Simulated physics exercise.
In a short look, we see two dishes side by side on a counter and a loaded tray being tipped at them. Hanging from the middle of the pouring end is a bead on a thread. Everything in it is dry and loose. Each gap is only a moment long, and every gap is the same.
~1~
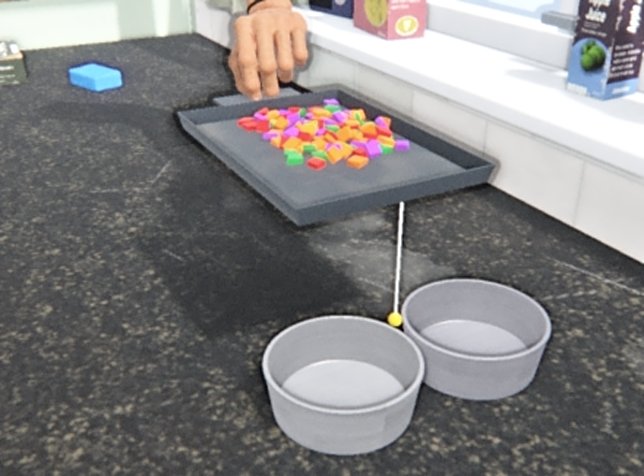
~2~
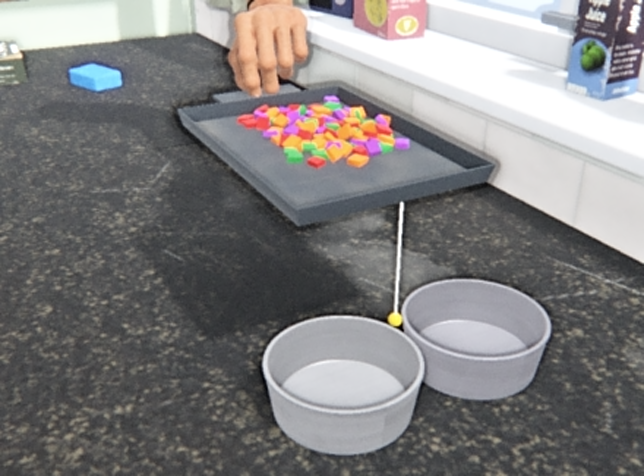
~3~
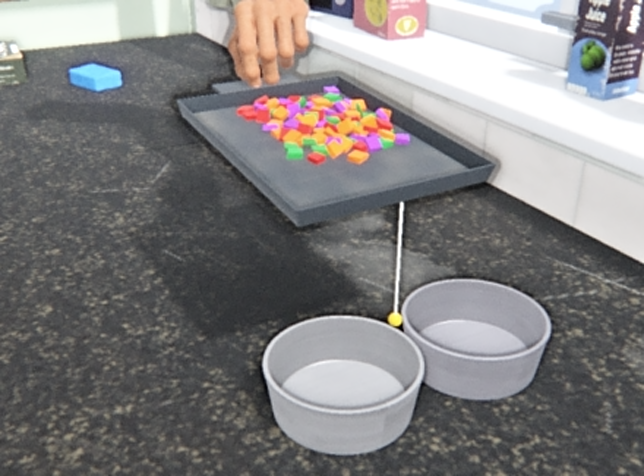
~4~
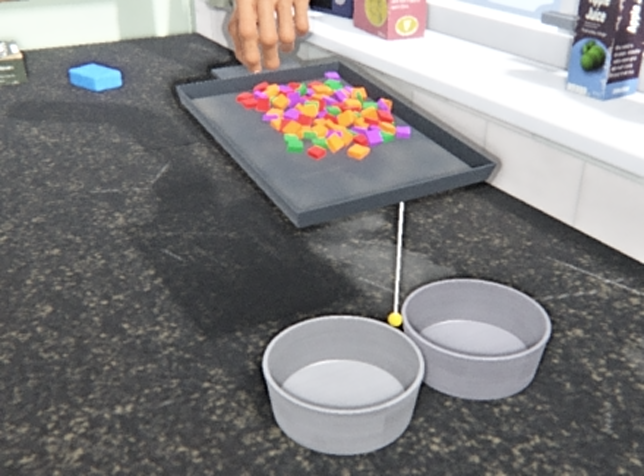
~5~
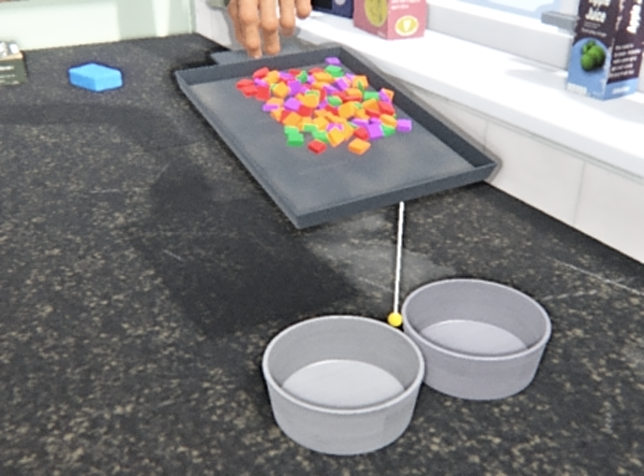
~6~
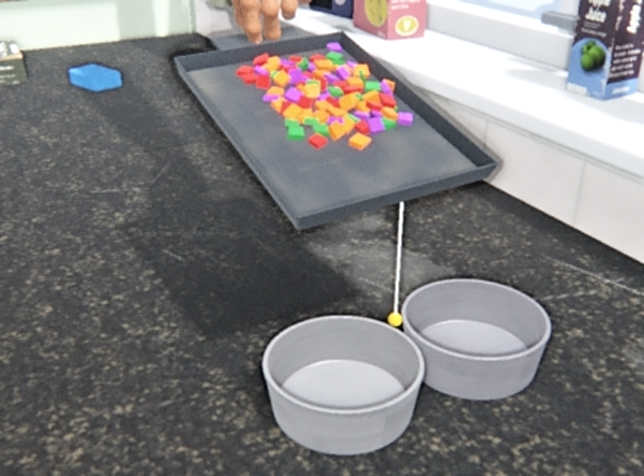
A hand slowly raises the back of a gray tray of colorful pieces above two dishes.
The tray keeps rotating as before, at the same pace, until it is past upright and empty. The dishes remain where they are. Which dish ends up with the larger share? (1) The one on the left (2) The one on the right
(1) The one on the left.
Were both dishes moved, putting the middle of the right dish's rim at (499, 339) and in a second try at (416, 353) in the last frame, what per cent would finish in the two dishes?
In order: 90 per cent and 90 per cent.
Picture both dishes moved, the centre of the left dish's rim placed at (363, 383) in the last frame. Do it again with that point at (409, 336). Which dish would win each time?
First try: The leftmost dish. Second try: The leftmost dish.
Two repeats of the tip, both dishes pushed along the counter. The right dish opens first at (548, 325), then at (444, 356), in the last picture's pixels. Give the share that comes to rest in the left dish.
Roughly 80% first, roughly 30% second.
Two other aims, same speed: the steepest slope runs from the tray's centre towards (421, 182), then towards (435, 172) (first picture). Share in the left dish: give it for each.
Lab note: Try one about 0 %, try two about 0 %.
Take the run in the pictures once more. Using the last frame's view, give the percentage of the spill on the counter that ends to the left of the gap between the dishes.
Close to 20 per cent of the spill, I think.
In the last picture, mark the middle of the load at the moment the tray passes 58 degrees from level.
I'd put the middle close to (382, 186).
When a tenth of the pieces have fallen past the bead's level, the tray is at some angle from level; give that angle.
That would be about 65 degrees from level.
Soon after the last picture, tray tipped steeply; most on the tray; a small part in the air.
A little later, tray tipped right over; about two thirds on the tray; about a quarter in the left dish; a stray few in the right dish; a small part outside both; a stray few in the air.
Later still, tray tipped past a quarter turn; about two thirds in the left dish; a small part in the right dish; about a quarter outside both.
At rest, tray tipped past a quarter turn; about two thirds in the left dish; a small part in the right dish; about a quarter outside both.
